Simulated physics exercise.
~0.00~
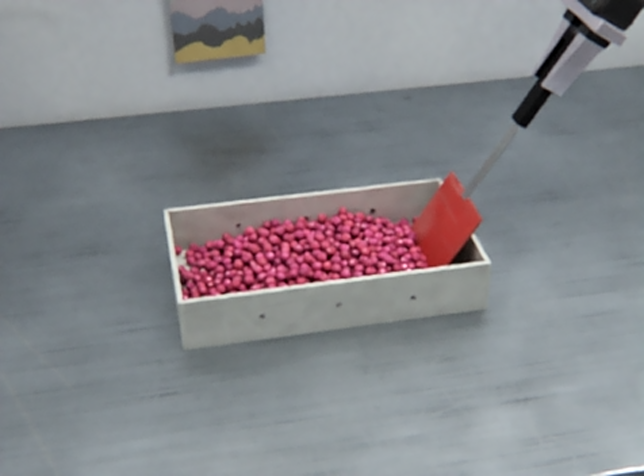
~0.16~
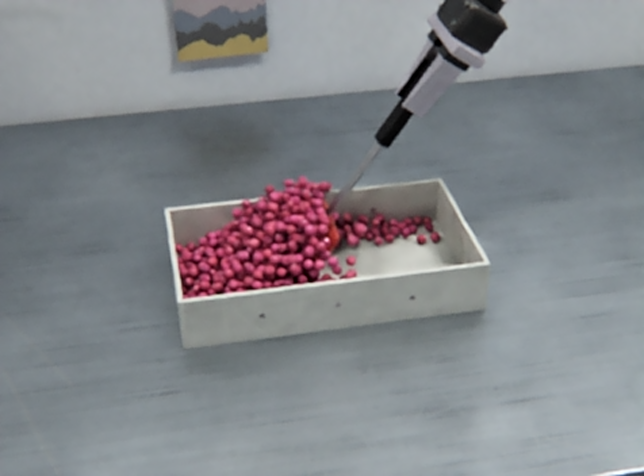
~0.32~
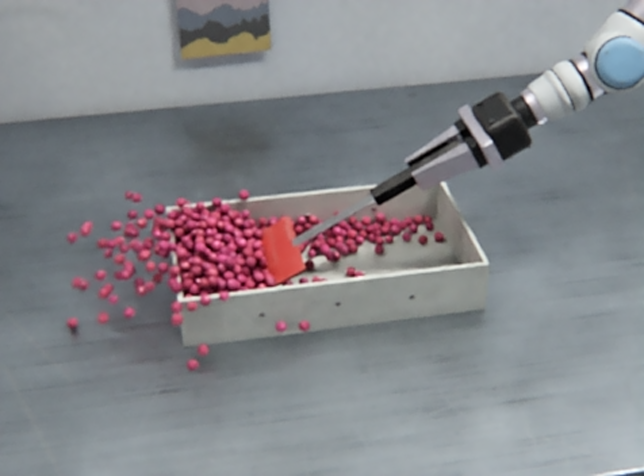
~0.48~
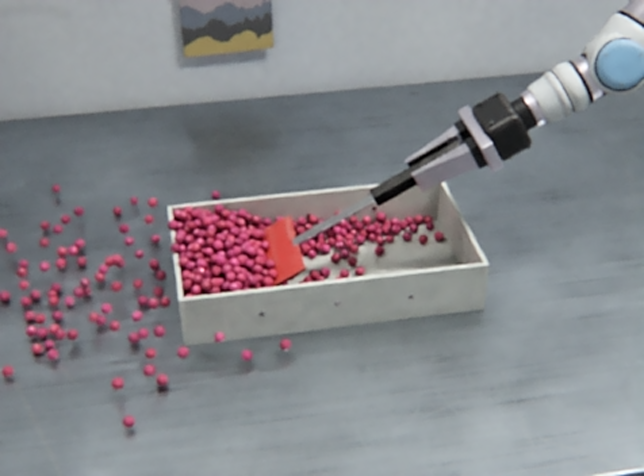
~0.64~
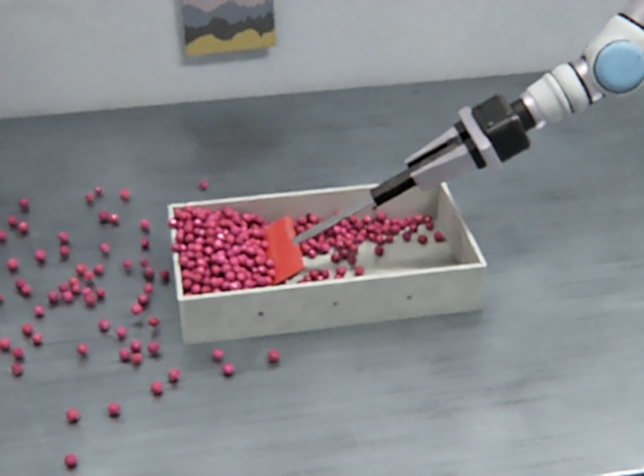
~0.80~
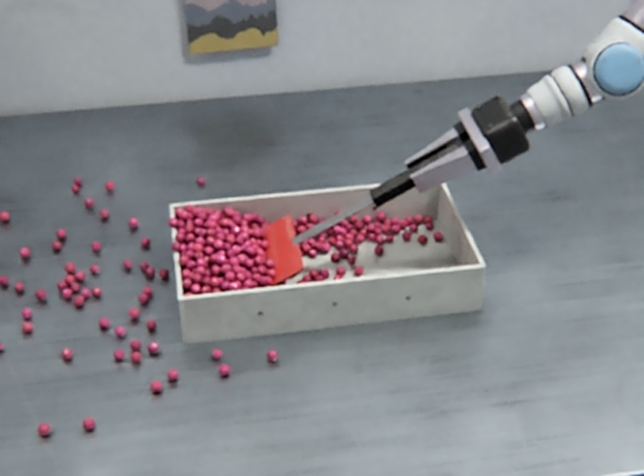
On a grey table, a robot arm sweeps pink beads left with a red spatula, spilling some.
